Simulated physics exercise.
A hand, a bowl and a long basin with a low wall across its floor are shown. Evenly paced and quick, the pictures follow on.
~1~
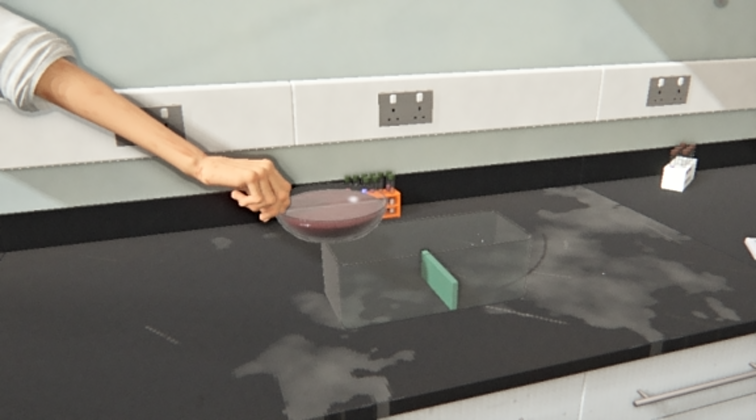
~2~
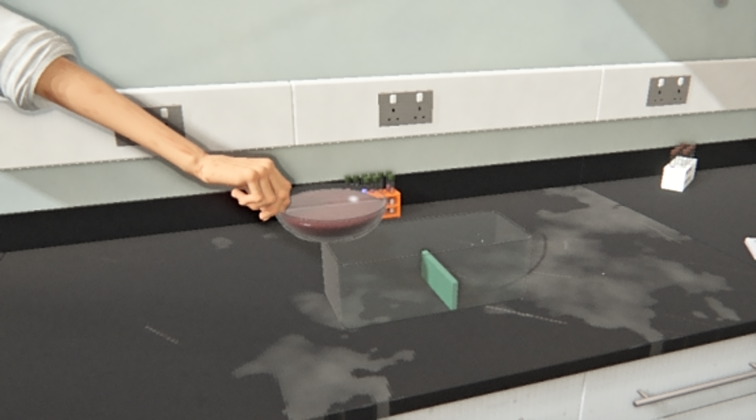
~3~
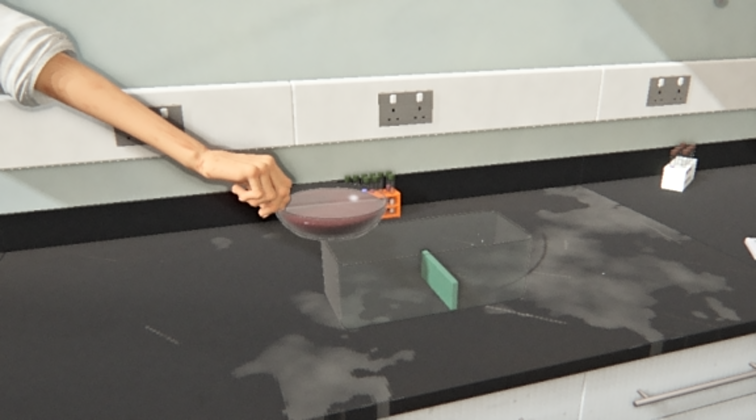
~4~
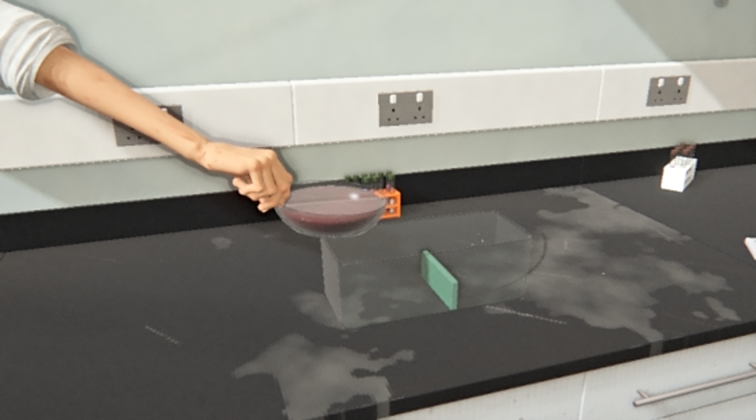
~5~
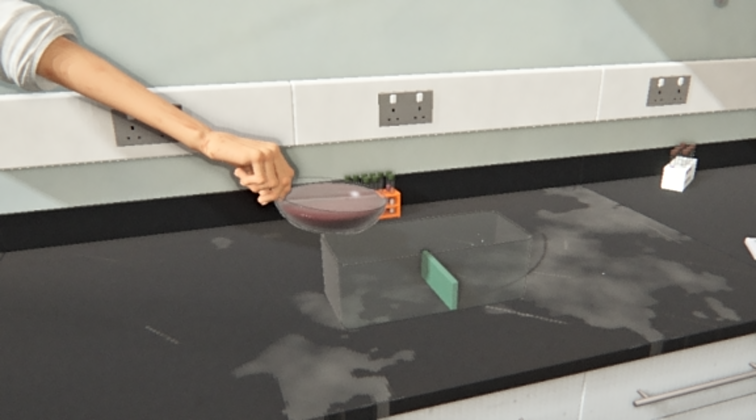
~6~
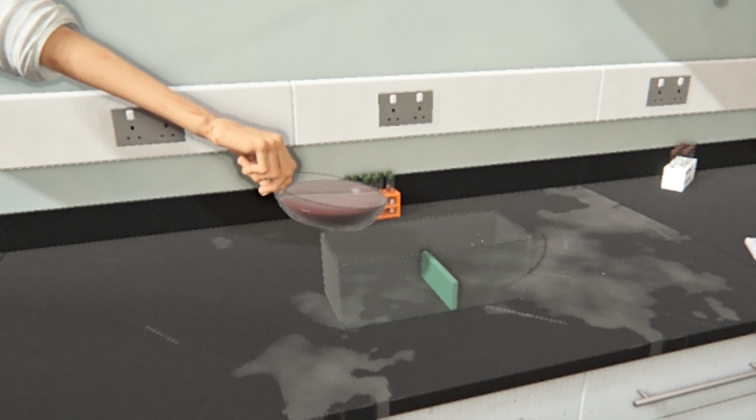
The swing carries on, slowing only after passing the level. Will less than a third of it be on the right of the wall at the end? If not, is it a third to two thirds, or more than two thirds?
No, a third to two thirds.
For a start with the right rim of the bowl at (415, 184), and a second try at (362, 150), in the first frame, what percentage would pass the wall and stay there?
It would come to near 85 per cent, and then near 40 per cent.
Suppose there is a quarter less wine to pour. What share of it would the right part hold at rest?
40 %.
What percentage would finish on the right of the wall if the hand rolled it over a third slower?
I'd say close to 35 %.
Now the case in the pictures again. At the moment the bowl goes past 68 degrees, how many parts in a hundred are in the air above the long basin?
Around 50 percent.
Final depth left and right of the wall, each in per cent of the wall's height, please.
Left side: Approx. 20 %; right side: Approx. 40 %.
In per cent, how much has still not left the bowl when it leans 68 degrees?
Some 25 in a hundred has yet to spill out.
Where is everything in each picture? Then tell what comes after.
The first frame shows tilt 0°; pouring edge (384, 196); surface from (276, 211) to (381, 199); the long basin's rim runs from (329, 249) to (514, 224); the wall's top is at (439, 267).
The second frame shows tilt 1°; pouring edge (384, 196); surface from (276, 211) to (381, 199).
The third frame shows tilt 2°; pouring edge (384, 196); surface from (276, 209) to (381, 198).
The fourth frame shows tilt 5°; pouring edge (384, 196); surface from (276, 206) to (381, 197).
The fifth frame shows tilt 8°; pouring edge (384, 196); surface from (277, 201) to (381, 194).
The sixth frame shows tilt 12°; pouring edge (384, 196); surface from (278, 197) to (383, 192); 1 per cent is over the edge.
A moment on, the bowl is tipped part way and 25 per cent is still to pour, 22 is left of the wall and 4 right of it.
Next, the bowl is tipped right over and 0 per cent is still to pour, 38 is left of the wall and 56 right of it.
Then the bowl is tipped right over and 0 per cent is still to pour, 41 is left of the wall and 55 right of it.
Later the bowl is tipped right over and 0 per cent is still to pour, 41 is left of the wall and 55 right of it.
In the end 41 per cent lies left of the wall, 55 right of it and 4 outside.
